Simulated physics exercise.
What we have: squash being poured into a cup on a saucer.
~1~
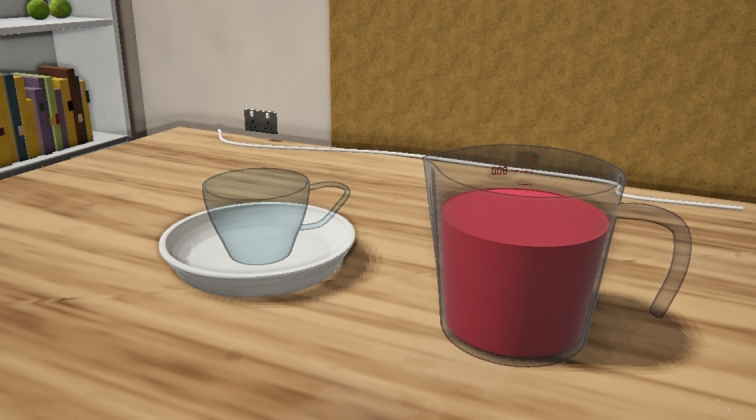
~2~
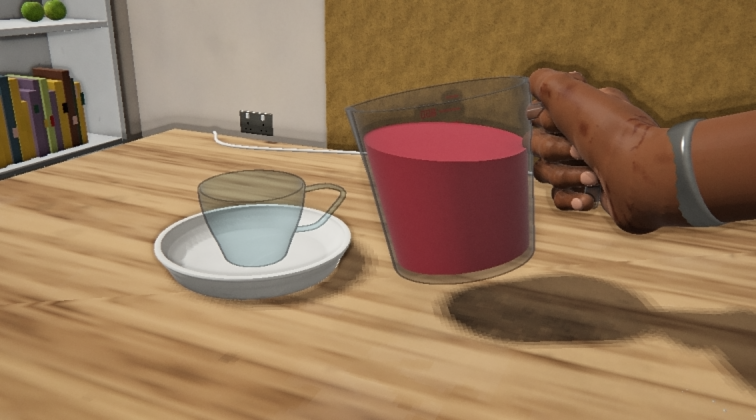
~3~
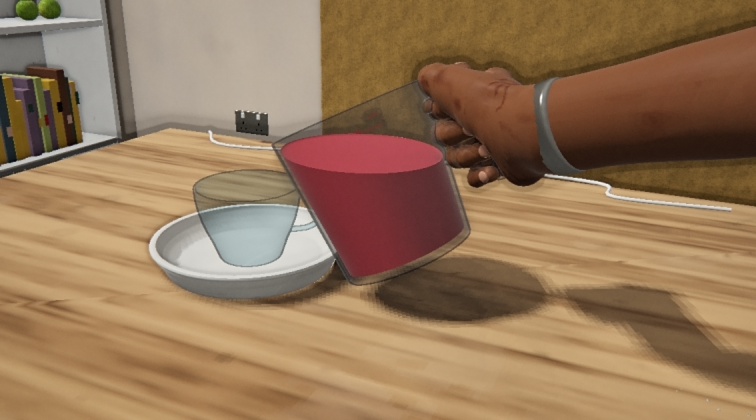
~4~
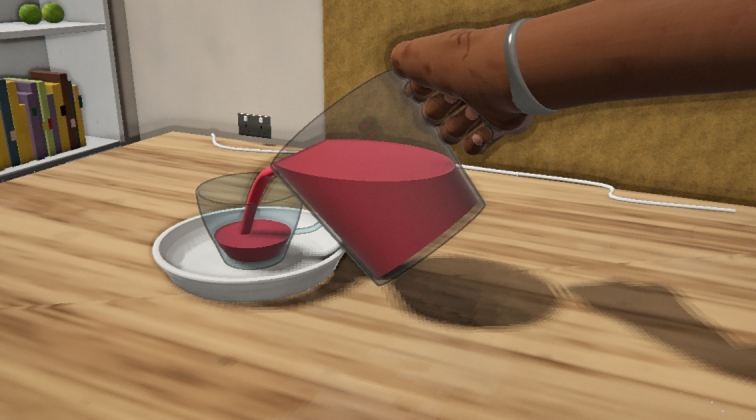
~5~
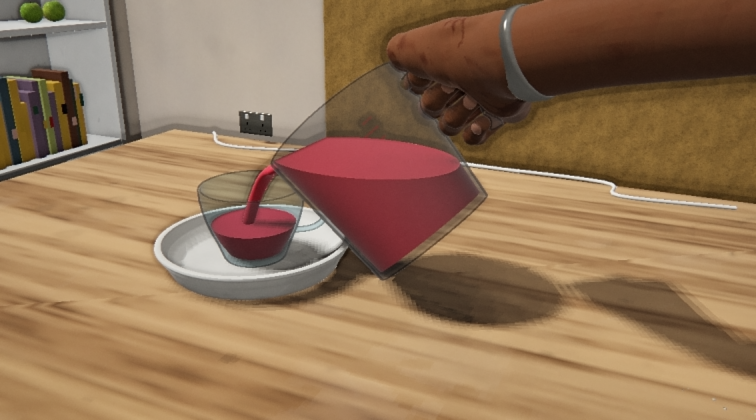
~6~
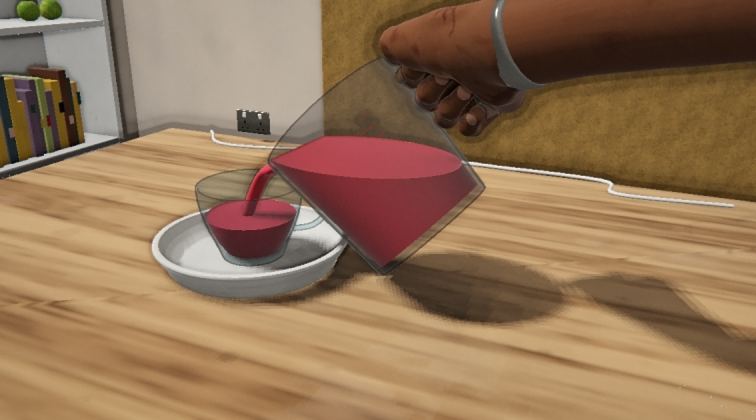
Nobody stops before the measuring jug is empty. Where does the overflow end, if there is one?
In the end it overflows cup and saucer.
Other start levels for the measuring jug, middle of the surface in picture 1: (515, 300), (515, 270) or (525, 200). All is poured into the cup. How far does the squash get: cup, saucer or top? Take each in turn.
In that order: Stays in the cup, reaches the saucer, on to the top.
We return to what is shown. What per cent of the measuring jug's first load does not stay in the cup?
Roughly 65 per cent.
Next, the cup is full to the brim; the saucer is wet, with room to spare.
After that, the cup is full to the brim; the saucer is full and running over.
Finally, the cup is full to the brim; the saucer is full and running over.
